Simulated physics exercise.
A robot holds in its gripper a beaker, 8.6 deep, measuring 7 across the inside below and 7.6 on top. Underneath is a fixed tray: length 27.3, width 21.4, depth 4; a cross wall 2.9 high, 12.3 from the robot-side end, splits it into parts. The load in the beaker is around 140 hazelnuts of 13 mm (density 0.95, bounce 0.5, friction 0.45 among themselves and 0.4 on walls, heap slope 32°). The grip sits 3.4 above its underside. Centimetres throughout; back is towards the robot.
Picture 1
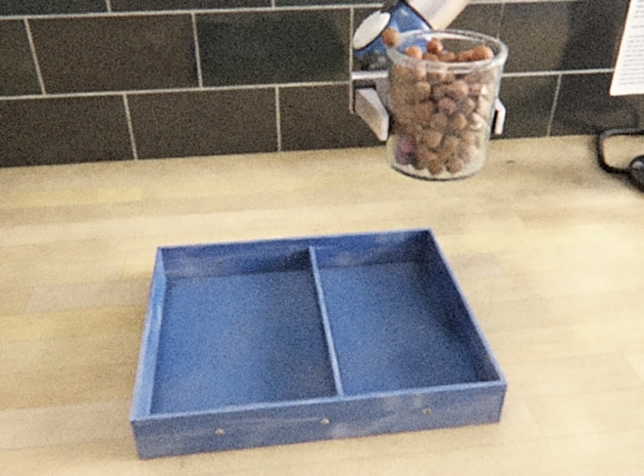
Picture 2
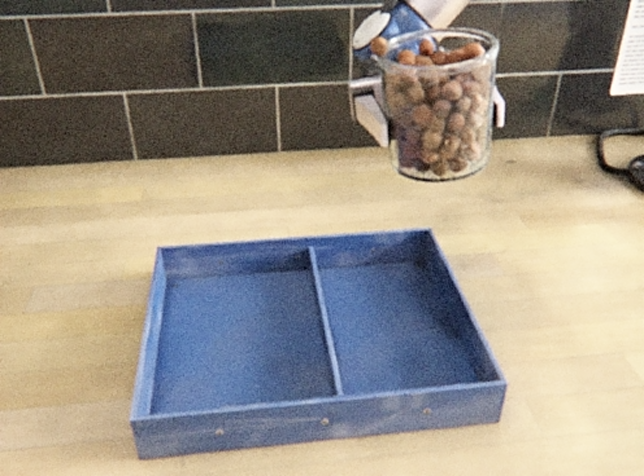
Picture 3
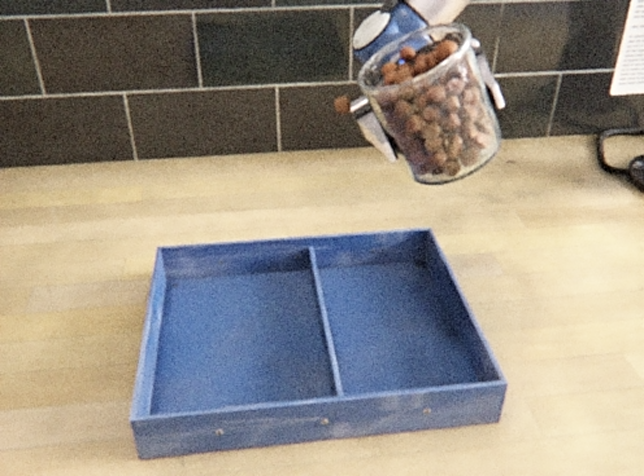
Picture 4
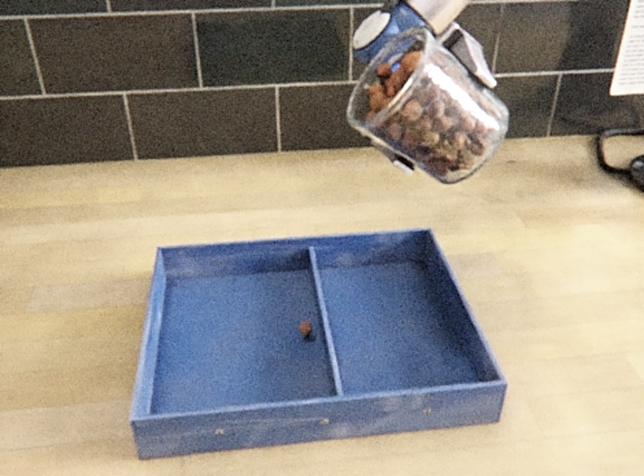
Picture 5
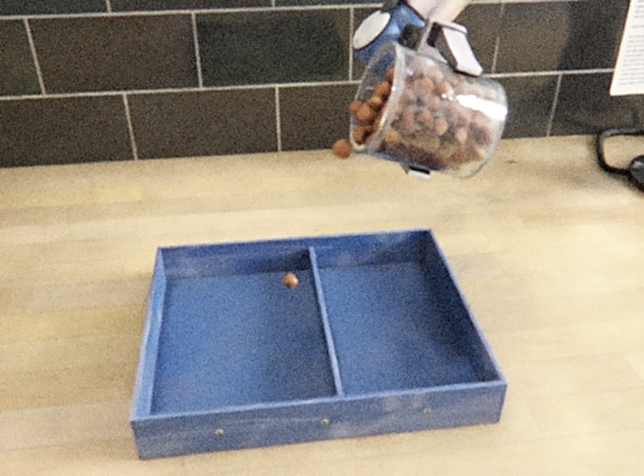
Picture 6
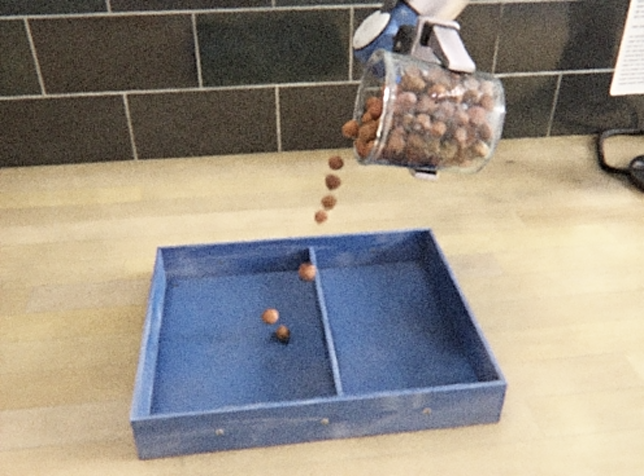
On a wooden counter against dark tiles, a robot gripper tilts a glass beaker leftward, dropping hazelnuts into a divided blue tray.
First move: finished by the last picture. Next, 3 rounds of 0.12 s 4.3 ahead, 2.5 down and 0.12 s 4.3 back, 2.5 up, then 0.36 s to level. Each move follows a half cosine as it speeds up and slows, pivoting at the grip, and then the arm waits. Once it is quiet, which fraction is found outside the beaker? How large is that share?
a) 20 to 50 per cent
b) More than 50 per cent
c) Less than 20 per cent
(b) More than 50 per cent.
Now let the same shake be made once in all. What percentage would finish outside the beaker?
Expected share: About 40 %.
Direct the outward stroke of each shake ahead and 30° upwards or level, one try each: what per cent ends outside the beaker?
95 and 90 %.
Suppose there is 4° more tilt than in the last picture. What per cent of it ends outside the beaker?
Estimate: Close to 70 in a hundred.
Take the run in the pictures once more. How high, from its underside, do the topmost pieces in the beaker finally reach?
About 5.0 cm.
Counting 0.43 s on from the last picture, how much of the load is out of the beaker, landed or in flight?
By then near 40 % is out.
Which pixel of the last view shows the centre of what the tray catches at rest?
Around (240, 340).
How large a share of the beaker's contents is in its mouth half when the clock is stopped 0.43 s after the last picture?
Near 65 in a hundred.
Then, 0.43 s after the last picture, tilted 78° forward, highest piece 22 above the table; 84 in the beaker, 45 in the far-side part, 6 in the robot-side part, 1 on the table or floor, 9 in flight or on a rim.
Then, 0.86 s after the last picture, tilted 51° forward, highest piece 23 above the table; 70 in the far-side part, 53 in the beaker, 12 in the robot-side part, 5 on the table or floor, 5 in flight or on a rim.
Then, 1.28 s after the last picture, level, highest piece 23 above the table; 75 in the far-side part, 53 in the beaker, 12 in the robot-side part, 5 on the table or floor.
Then, 2.33 s after the last picture, level, highest piece 23 above the table; 75 in the far-side part, 53 in the beaker, 12 in the robot-side part, 5 on the table or floor.
Final count, 75 in the far-side part, 53 in the beaker, 12 in the robot-side part, 5 on the table or floor. That is 63 % outside the beaker.
